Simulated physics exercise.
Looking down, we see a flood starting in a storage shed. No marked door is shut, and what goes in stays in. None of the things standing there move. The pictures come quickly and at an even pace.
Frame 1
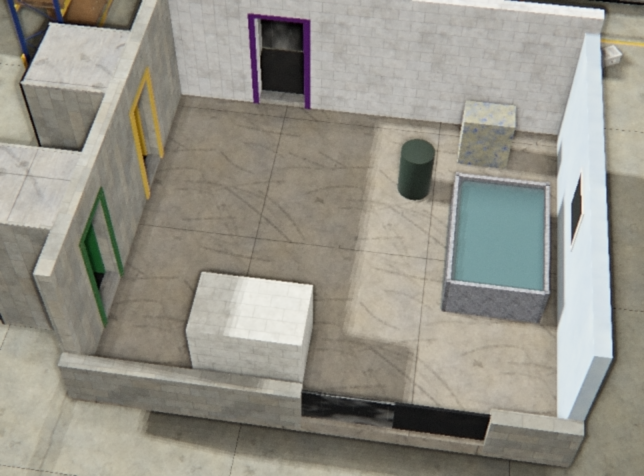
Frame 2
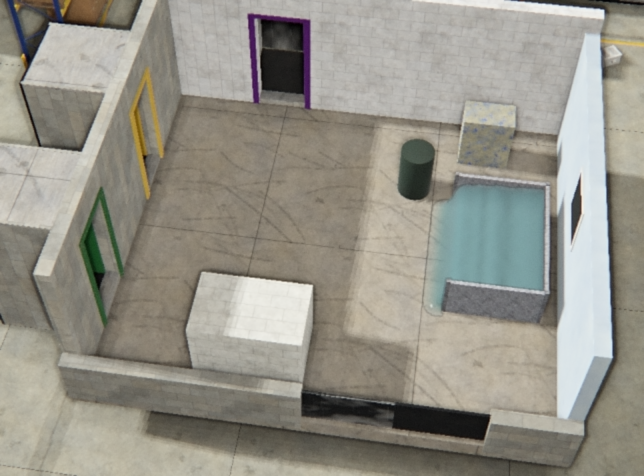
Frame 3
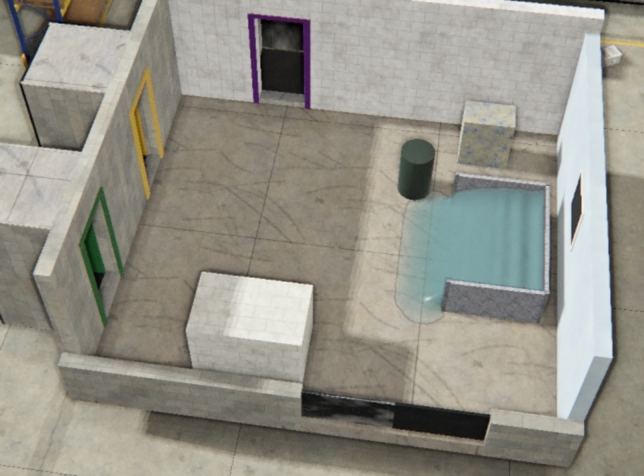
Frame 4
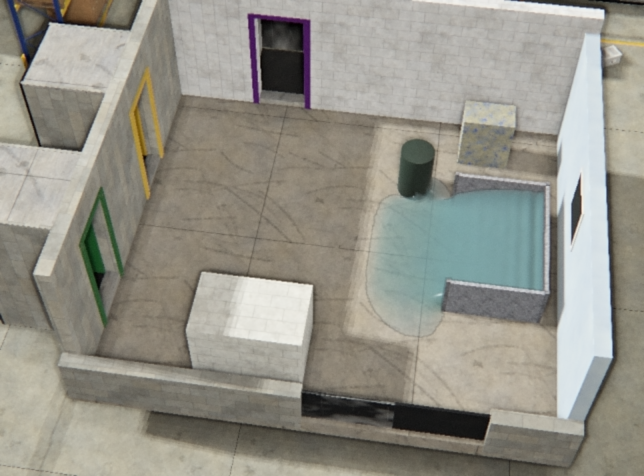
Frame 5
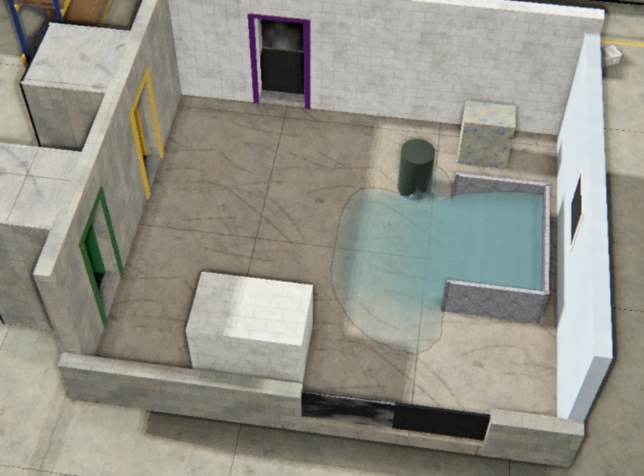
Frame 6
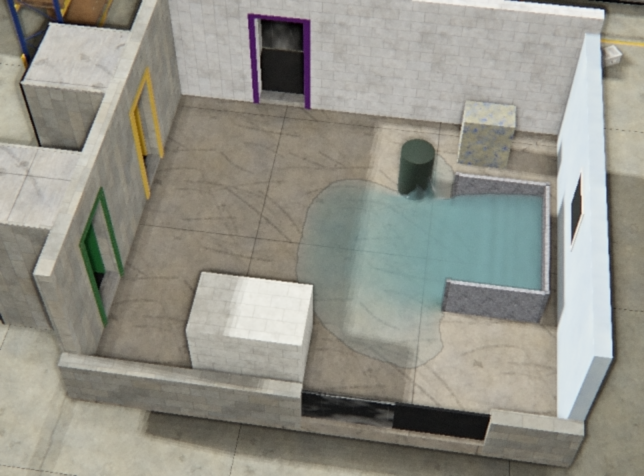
Storage shed seen from above, with blue-green water pouring from the open left side of a tank and spreading leftward across the floor.
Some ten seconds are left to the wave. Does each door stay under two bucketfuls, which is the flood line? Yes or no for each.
Yellow door - no, it floods; purple door - yes, stays under; green door - no, it floods.
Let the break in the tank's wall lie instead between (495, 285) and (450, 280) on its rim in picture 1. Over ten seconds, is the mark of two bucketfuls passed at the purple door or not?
In that case purple door comes in lower.
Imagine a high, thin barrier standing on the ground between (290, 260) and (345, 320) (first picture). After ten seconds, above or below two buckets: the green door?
In short: Green keeps below it.
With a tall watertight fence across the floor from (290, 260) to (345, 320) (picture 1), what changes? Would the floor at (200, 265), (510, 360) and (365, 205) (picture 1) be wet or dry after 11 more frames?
Lab note - point 1: Inundated; point 2: Parched; point 3: Inundated.
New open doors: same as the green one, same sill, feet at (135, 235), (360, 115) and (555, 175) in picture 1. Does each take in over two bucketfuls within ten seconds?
In order: Exceeds it, falls short, falls short.
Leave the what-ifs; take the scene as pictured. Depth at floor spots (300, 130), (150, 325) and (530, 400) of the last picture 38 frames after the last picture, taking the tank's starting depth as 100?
About 10, 6, 2 %.
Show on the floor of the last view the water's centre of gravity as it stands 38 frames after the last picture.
I'd mark it close to (275, 236).
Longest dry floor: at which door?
That would be the purple one.
A moment on, water covers 45 % of the floor; the yellow door not reached, the purple door not reached, the green door not reached.
Next, water covers 60 % of the floor; the yellow door over two buckets in, the purple door not reached, the green door under two buckets in.
Then, water covers 80 % of the floor; the yellow door far over two buckets in, the purple door wet at the sill, nothing in, the green door over two buckets in.
Later, water covers 85 % of the floor; the yellow door far over two buckets in, the purple door wet at the sill, nothing in, the green door over two buckets in.
In the end, water covers 100 % of the floor; the yellow door far over two buckets in, the purple door wet at the sill, nothing in, the green door over two buckets in.
